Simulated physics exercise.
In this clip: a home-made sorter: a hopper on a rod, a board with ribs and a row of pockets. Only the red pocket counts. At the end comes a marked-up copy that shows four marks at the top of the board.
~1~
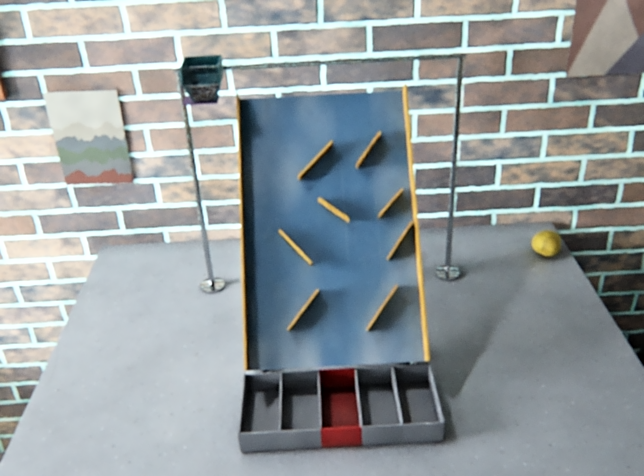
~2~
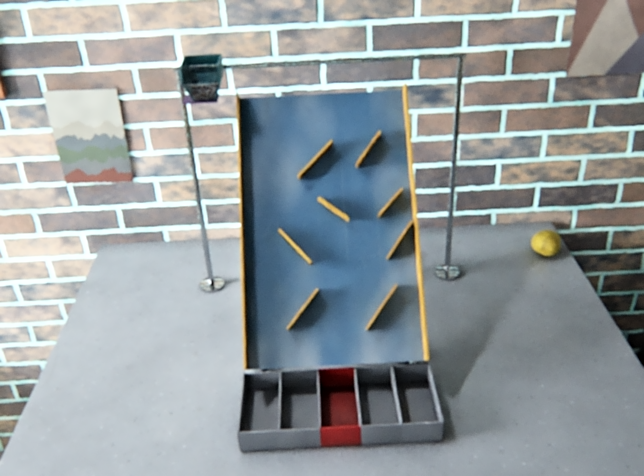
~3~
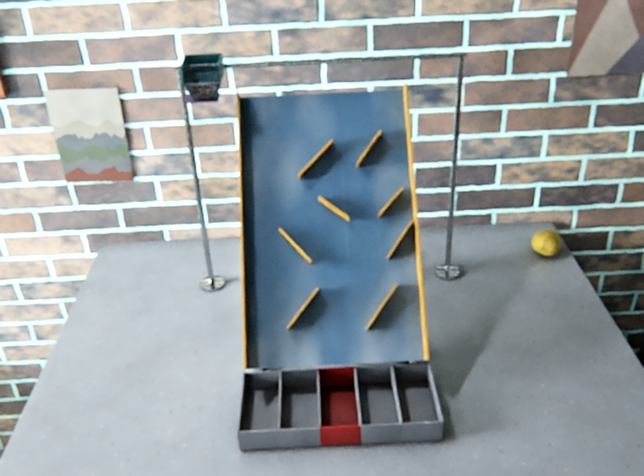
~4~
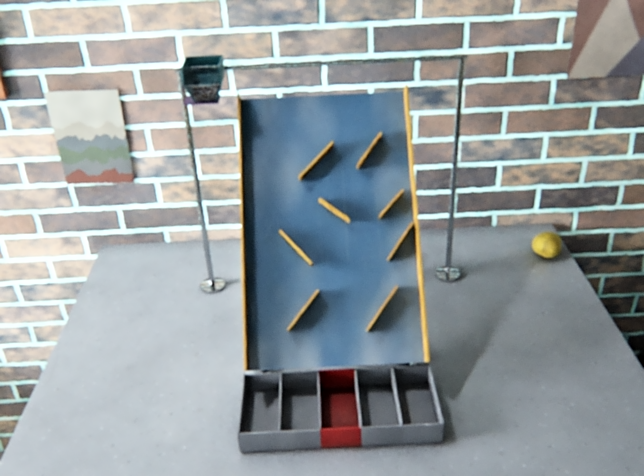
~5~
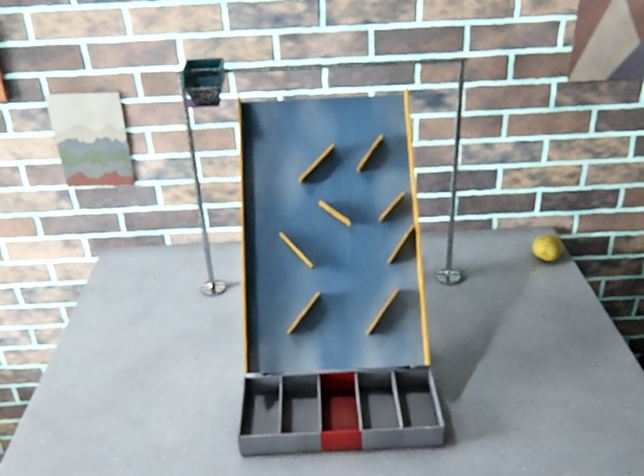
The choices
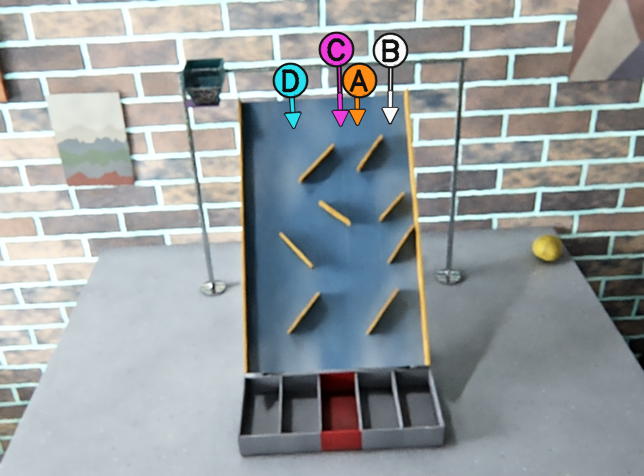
Blue board with angled ribs standing above a row of pockets, the middle one red, beside a dark hopper, nothing visibly moving.
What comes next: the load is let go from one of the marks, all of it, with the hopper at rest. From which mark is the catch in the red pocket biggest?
I would pick mark A.
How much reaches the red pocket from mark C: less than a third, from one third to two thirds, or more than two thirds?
Mark C gives from one third to two thirds.
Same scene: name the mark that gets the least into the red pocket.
That is mark D.
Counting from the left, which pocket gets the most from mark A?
The third.
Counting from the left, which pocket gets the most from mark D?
It is the first one.
On the marked copy, mark A meets the board at (357, 119); mark B meets the board at (390, 117); mark C meets the board at (340, 120); mark D meets the board at (293, 122).
With A, all but a few in the red pocket, only a few in other pockets, a small share outside the box.
With B, close to half in the red pocket, a small share in other pockets, close to a third outside the box.
With C, close to half in the red pocket, close to a quarter in other pockets, close to a quarter outside the box.
With D, only a few in the red pocket, close to two thirds in other pockets, close to a third outside the box.
